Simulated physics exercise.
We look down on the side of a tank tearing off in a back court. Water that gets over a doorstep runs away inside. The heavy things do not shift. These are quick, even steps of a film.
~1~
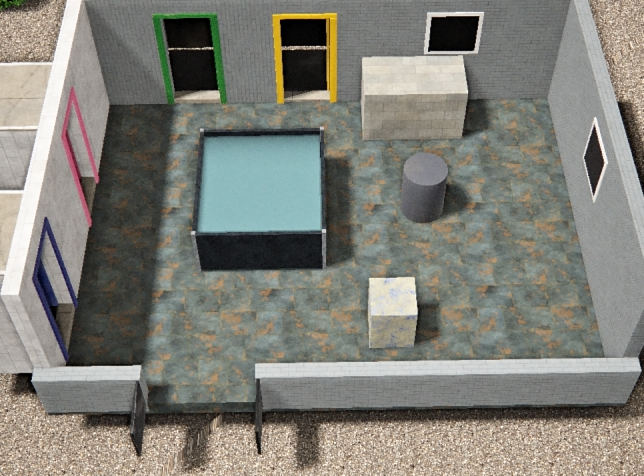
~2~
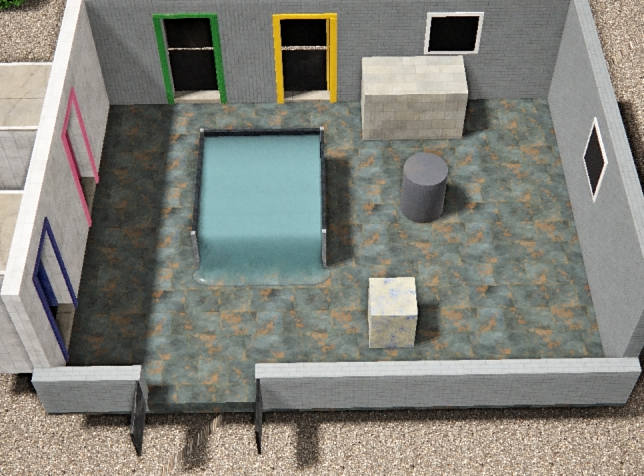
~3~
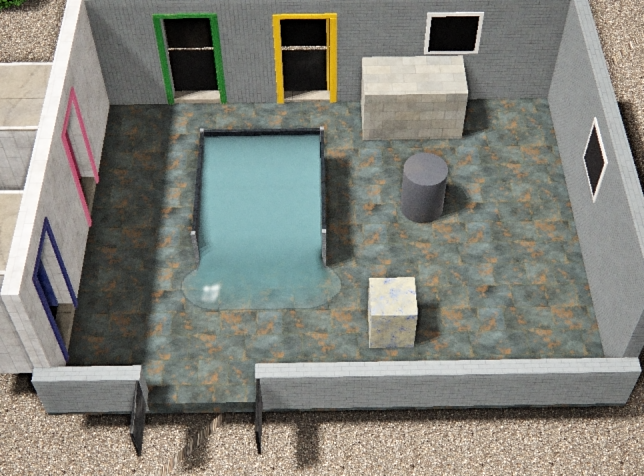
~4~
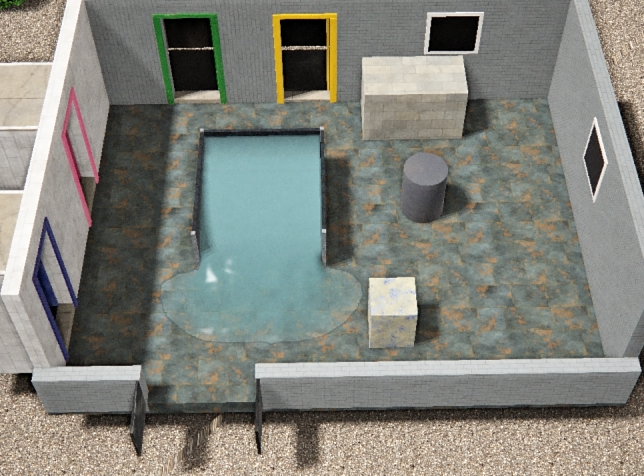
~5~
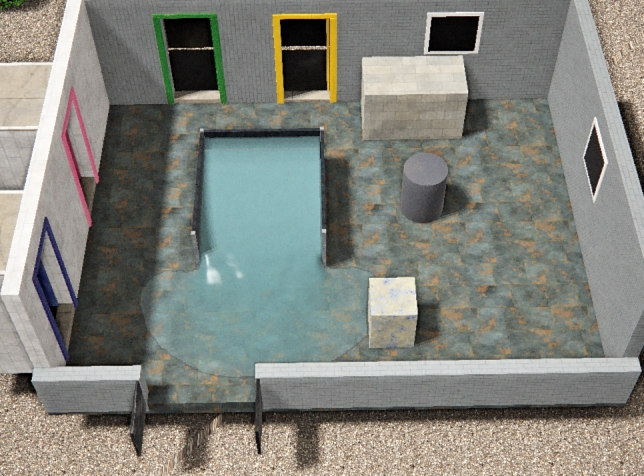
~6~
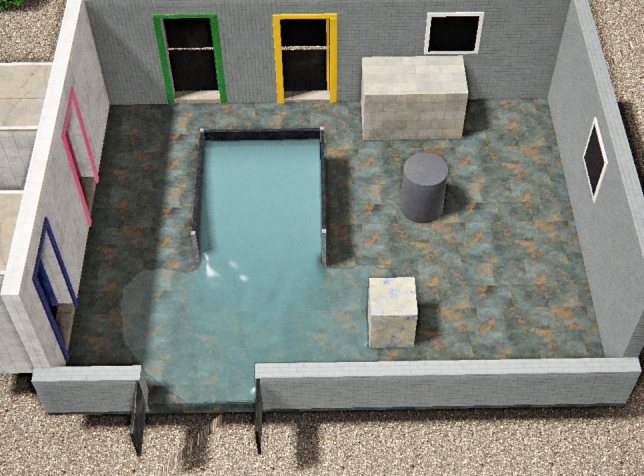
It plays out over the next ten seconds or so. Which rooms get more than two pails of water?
One by one: The blue door holds within the limit; the pink door holds within the limit; the green door holds within the limit; the yellow door holds within the limit.
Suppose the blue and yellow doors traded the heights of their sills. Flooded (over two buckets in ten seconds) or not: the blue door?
In short: The blue door lets more in.
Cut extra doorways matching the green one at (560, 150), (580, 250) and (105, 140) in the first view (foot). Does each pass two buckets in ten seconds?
One after the other: Keeps below it, keeps below it, holds.
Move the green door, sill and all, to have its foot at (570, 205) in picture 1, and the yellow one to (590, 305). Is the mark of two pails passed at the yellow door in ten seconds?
My reading: Yellow door goes over.
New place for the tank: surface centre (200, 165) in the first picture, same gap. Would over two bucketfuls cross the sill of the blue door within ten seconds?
In short: The blue one floods.
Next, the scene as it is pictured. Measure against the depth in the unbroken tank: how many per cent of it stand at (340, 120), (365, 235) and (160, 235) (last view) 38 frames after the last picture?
About 0, 2 and 2 per cent.
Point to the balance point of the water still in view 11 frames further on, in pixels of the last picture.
Around (280, 294).
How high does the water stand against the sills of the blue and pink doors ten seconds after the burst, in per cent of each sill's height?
Roughly 30 per cent, then 10 per cent.
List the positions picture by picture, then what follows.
The first picture shows still water in the water tank at (261, 183).
In the second picture, the front is at (196, 273), out from the gap at (261, 257).
In the third picture, water pours out at (261, 258) and has run to (187, 290).
In the fourth picture, the front is at (171, 312), out from the gap at (261, 259).
In the fifth picture, water pours out at (261, 260) and has run to (164, 343).
In the sixth picture, the front is at a hidden place, out from the gap at (261, 260).
A moment on, water covers 25 % of the floor; the blue door wet at the sill, nothing in, the pink door not reached, the green door not reached, the yellow door not reached.
Next, water covers 35 % of the floor; the blue door wet at the sill, nothing in, the pink door not reached, the green door not reached, the yellow door not reached.
Then, water covers 50 % of the floor; the blue door wet at the sill, nothing in, the pink door not reached, the green door not reached, the yellow door not reached.
Later, water covers 85 % of the floor; the blue door wet at the sill, nothing in, the pink door wet at the sill, nothing in, the green door wet at the sill, nothing in, the yellow door not reached.
In the end, water covers 95 % of the floor; the blue door wet at the sill, nothing in, the pink door wet at the sill, nothing in, the green door wet at the sill, nothing in, the yellow door wet at the sill, nothing in.
